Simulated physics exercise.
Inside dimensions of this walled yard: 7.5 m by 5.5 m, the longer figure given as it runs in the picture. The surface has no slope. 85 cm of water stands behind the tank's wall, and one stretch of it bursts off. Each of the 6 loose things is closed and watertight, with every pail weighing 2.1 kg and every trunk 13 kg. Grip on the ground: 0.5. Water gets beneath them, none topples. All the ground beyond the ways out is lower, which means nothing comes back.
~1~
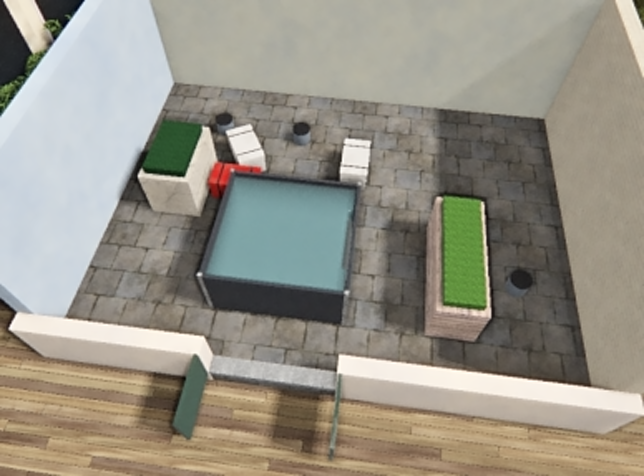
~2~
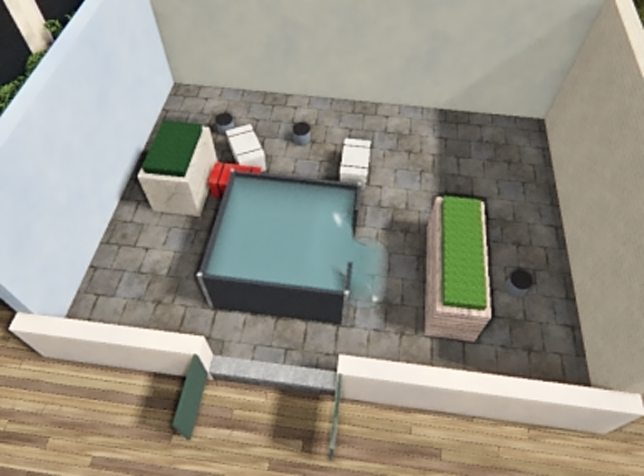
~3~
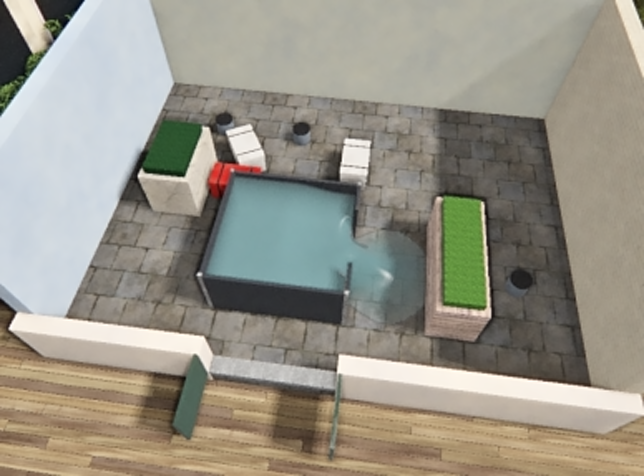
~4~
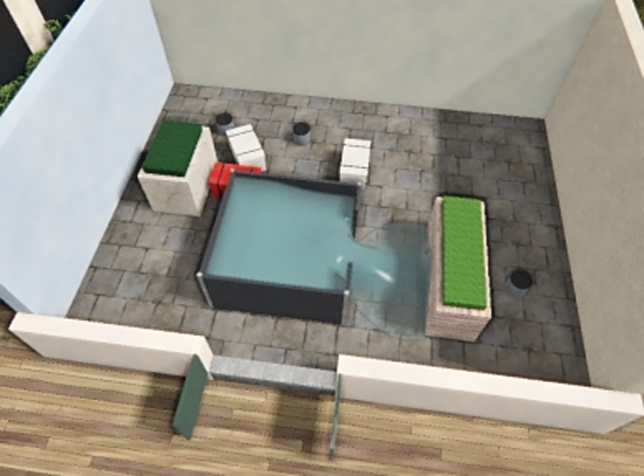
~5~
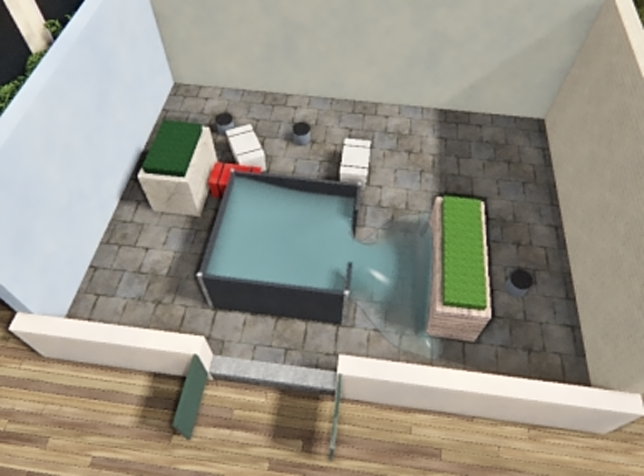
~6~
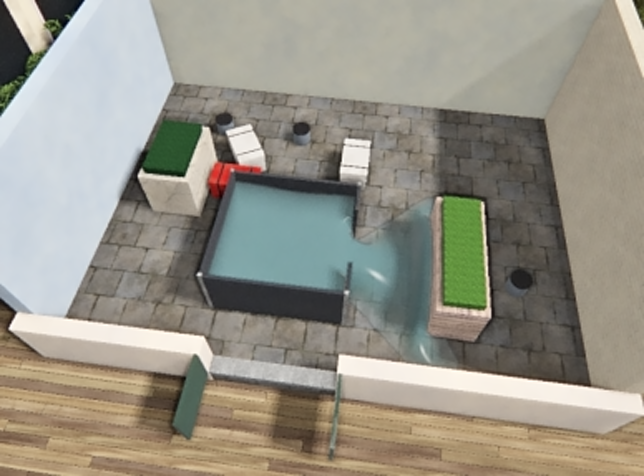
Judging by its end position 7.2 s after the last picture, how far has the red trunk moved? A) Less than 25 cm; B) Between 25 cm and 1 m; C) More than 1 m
Less than 25 cm (A).
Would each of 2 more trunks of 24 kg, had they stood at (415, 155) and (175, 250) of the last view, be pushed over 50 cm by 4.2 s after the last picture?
First far enough, second not far enough.
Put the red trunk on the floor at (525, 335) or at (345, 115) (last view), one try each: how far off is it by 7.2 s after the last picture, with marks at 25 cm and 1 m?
From the first place it goes well off; from the second it goes well off.
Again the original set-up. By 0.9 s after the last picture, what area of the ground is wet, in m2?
The covered patch comes to about 15 m2.
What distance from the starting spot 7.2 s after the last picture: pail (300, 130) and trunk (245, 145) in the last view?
Lab note - net shifts in order: 150 cm; 20 cm.
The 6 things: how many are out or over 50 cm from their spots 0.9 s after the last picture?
The number I get is 0.
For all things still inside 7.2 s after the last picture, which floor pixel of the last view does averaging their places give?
I'd put it around (273, 173).
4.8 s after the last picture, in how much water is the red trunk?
Depth: About 1 cm.
Then, 0.9 s after the last picture the red trunk is near (235, 175), 0.0 m from its start, aground; 0 of 6 are out; 0 afloat.
Then, 2.8 s after the last picture the red trunk is near (235, 175), 0.0 m from its start, aground; 0 of 6 are out; 0 afloat.
Then, 4.8 s after the last picture the red trunk is near (235, 175), 0.0 m from its start, aground; 0 of 6 are out; 2 afloat.
Then, 7.2 s after the last picture the red trunk is near (234, 179), 0.1 m from its start, afloat; 0 of 6 are out; 6 afloat.
